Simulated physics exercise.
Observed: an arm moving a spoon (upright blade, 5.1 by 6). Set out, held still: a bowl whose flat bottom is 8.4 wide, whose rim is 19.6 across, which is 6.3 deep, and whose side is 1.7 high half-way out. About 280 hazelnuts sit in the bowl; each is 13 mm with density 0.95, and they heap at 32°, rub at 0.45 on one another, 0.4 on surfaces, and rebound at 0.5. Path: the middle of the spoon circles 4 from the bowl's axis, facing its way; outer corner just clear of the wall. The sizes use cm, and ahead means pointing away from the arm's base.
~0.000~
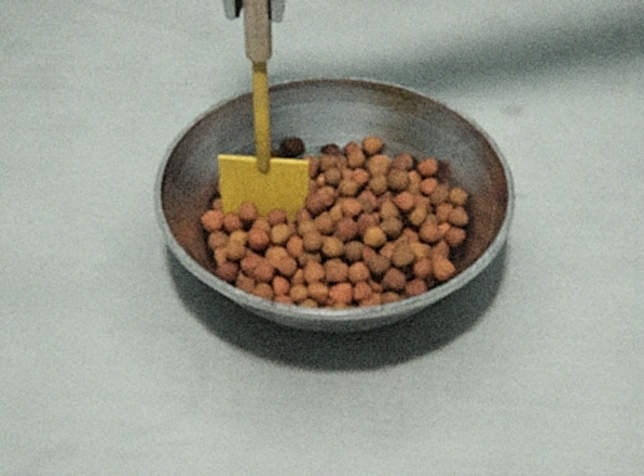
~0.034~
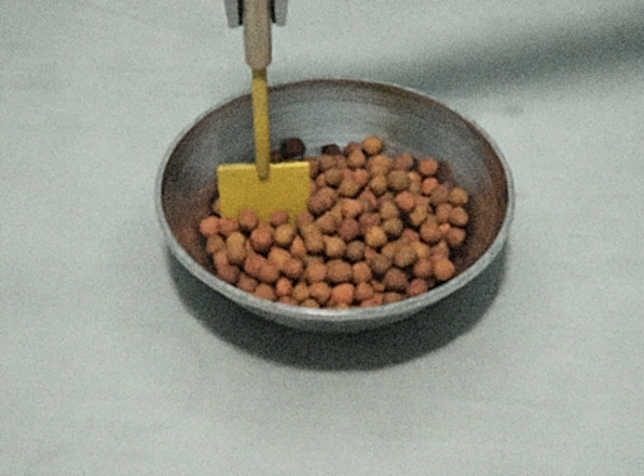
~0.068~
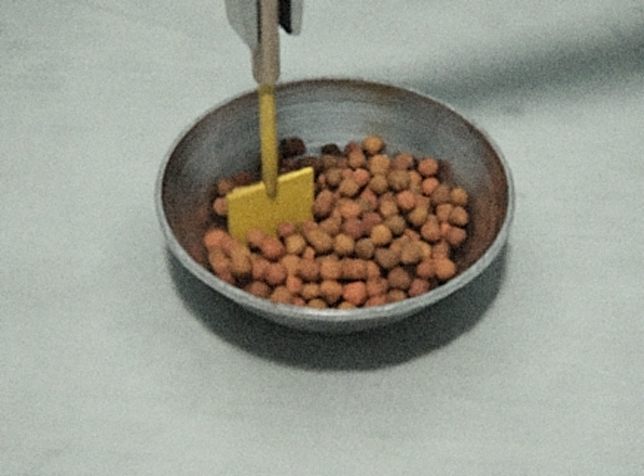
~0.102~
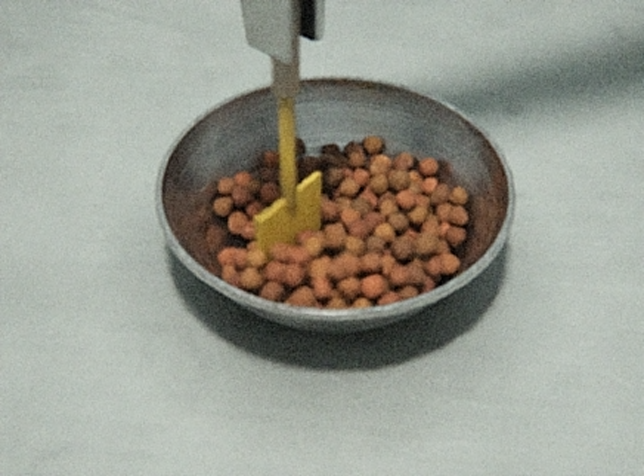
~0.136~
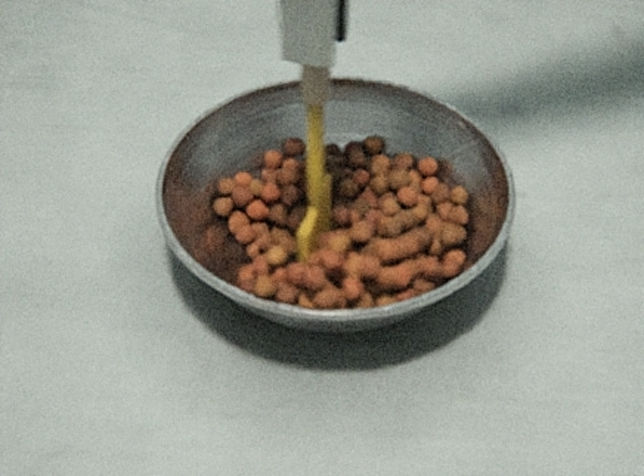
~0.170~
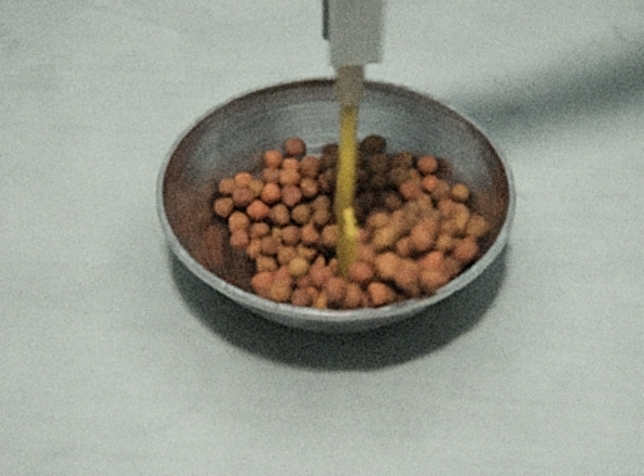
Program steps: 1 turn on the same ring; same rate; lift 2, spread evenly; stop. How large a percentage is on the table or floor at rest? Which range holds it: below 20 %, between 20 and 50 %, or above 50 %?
It lies below 20 %.
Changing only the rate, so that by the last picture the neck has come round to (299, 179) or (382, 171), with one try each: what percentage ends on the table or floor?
About 5 per cent, then about 25 per cent.
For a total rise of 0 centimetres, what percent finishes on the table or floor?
My guess is close to 15 per cent.
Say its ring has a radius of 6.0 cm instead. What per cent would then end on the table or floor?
Then about 0 per cent.
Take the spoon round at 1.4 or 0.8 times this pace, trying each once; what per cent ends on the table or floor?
Estimates in order: Near 30 % and near 10 %.
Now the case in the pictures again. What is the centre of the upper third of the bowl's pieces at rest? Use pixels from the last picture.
(277, 232).
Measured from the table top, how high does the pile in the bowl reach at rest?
6.5 cm or so.
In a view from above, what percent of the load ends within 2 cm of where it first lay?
15 %.
By 0.31 s, 200° round, highest piece 9 above the table; 264 in the bowl, 6 on the table or floor, 7 in flight or on the tool.
By 0.46 s, 298° round, highest piece 10 above the table; 249 in the bowl, 19 on the table or floor, 9 in flight or on the tool.
By 0.73 s, 0° round, highest piece 7 above the table; 241 in the bowl, 36 on the table or floor.
By 1.43 s, 0° round, highest piece 6 above the table; 241 in the bowl, 36 on the table or floor.
Final count, 241 in the bowl, 36 on the table or floor. That is 13 % on the table or floor.
